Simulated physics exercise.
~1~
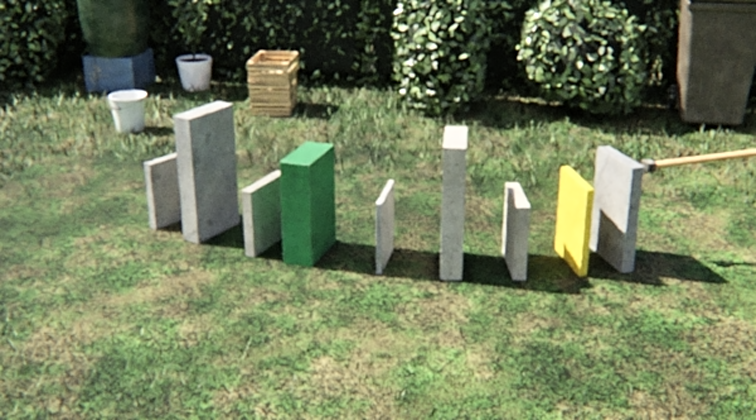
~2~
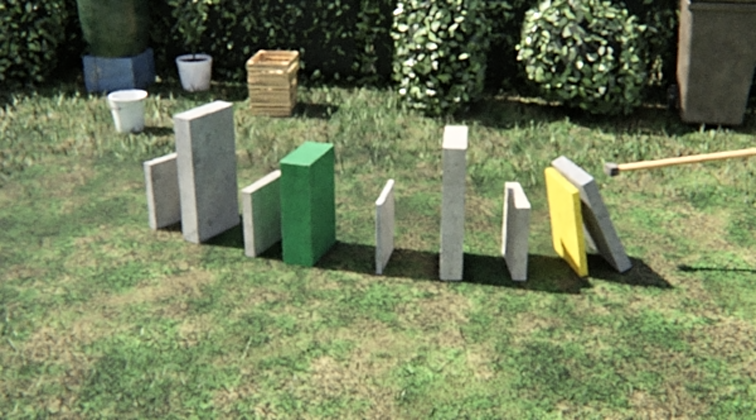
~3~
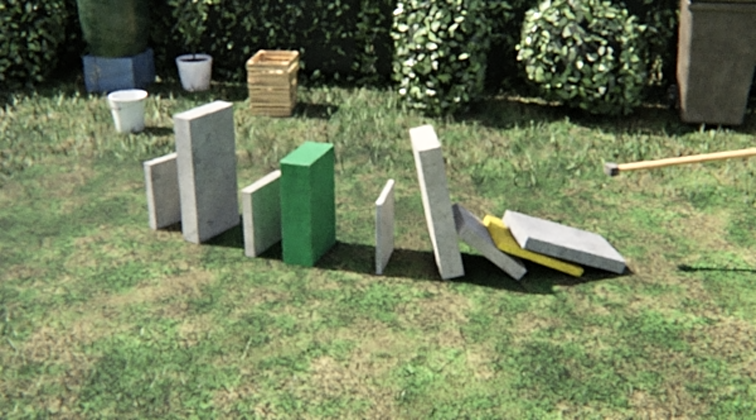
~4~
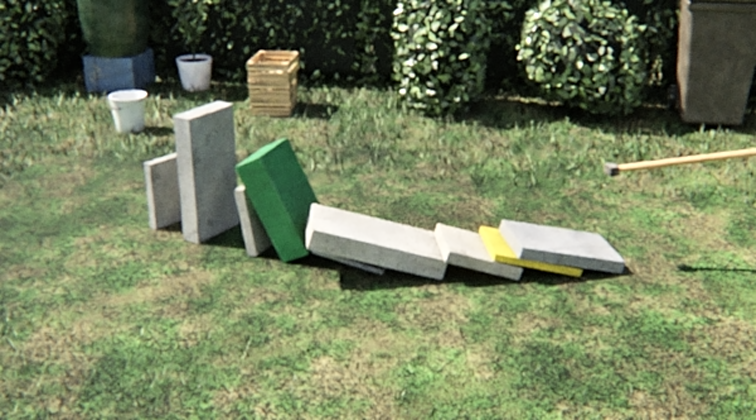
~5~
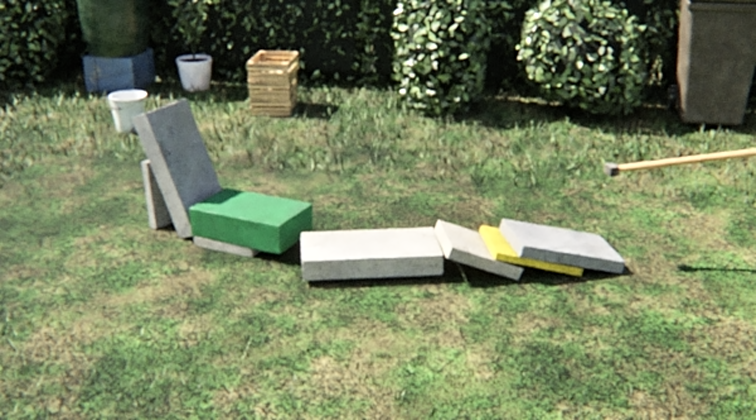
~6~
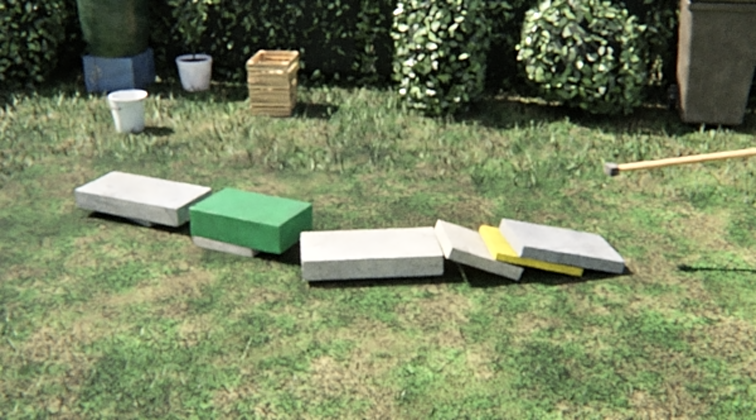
On a sunlit lawn in front of clipped bushes, pots and a wooden crate, nine upright slabs of differing heights stand in a curving row, most of them grey, one green and one yellow. A pole reaching in from the right meets the grey slab at that end, which tips left against the yellow one. The pole stays back as the toppling runs leftward, through a small slab and into a tall, narrow one. That one drops flat, and the green slab leans and falls after it. Finally the tall slab near the left end goes over, leaving none standing.
